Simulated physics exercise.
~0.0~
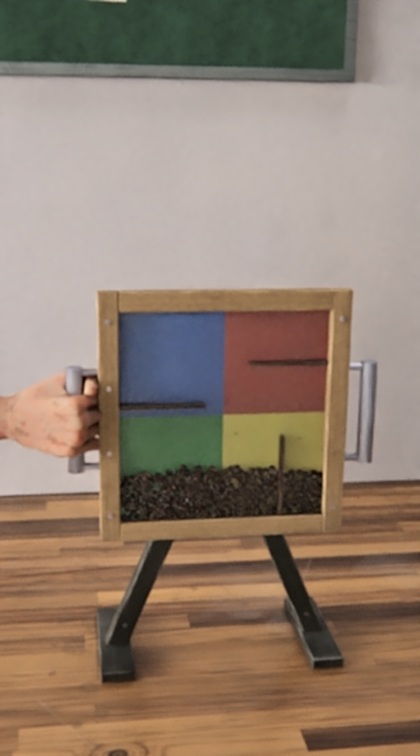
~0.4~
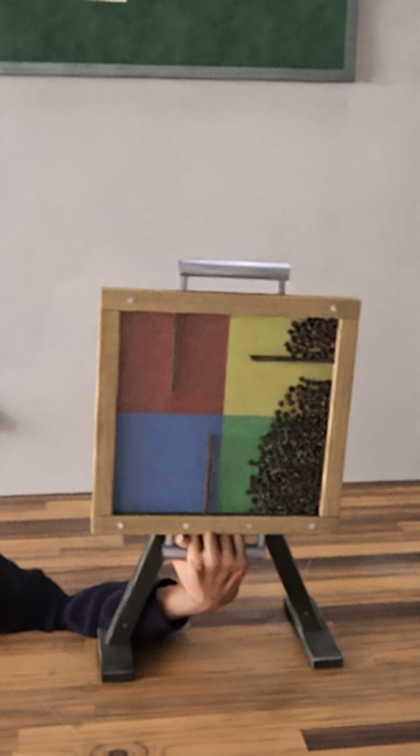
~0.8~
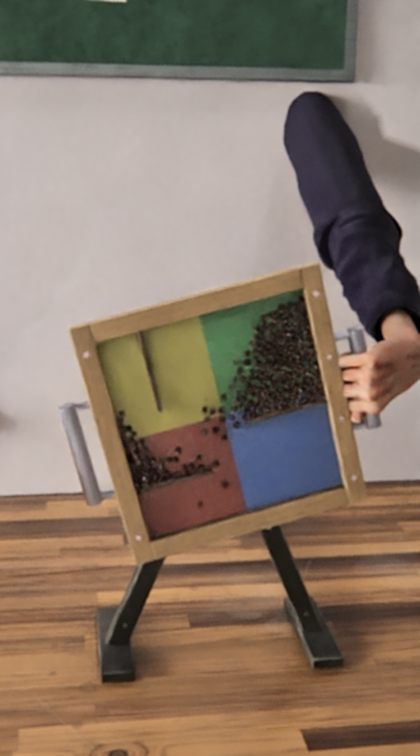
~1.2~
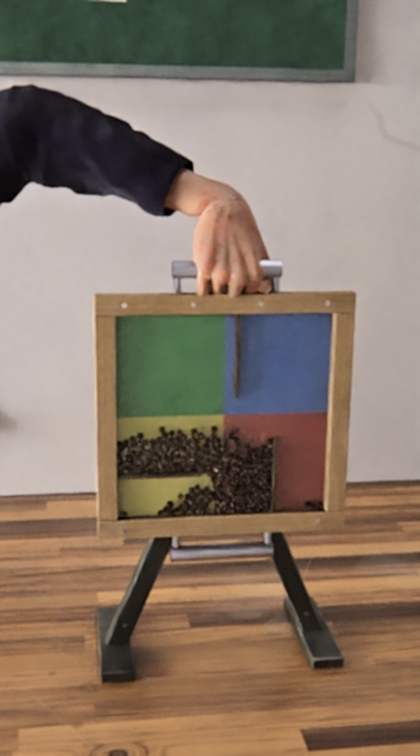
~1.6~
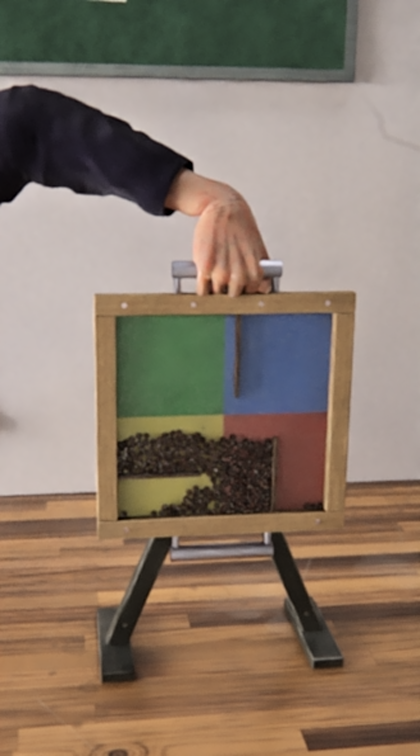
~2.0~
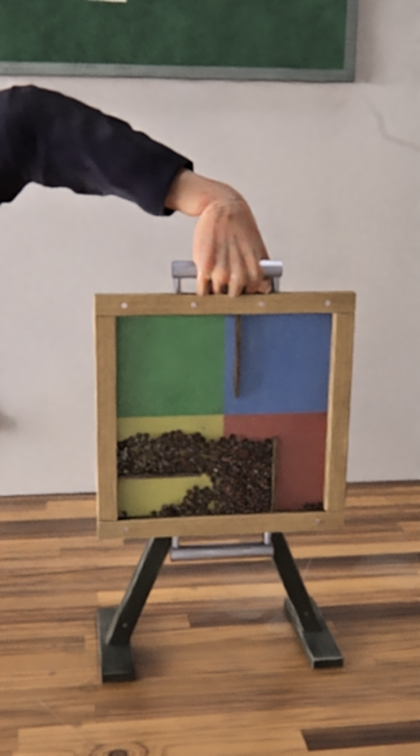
The clip opens on a wooden-framed, clear-faced box on a dark stand, its dark pellets heaped along the bottom over green and yellow quarters, while a hand grips the left handle. The hand swings beneath the box, turning it counterclockwise, and the pellets bank up on the right, mostly over green. As the hand carries on up the right side, the box tilts nearly upside down and some pellets spill left towards red. The hand stops on top after a three-quarter turn. The pellets settle slightly and lie still over yellow and red, leaving green and blue empty.
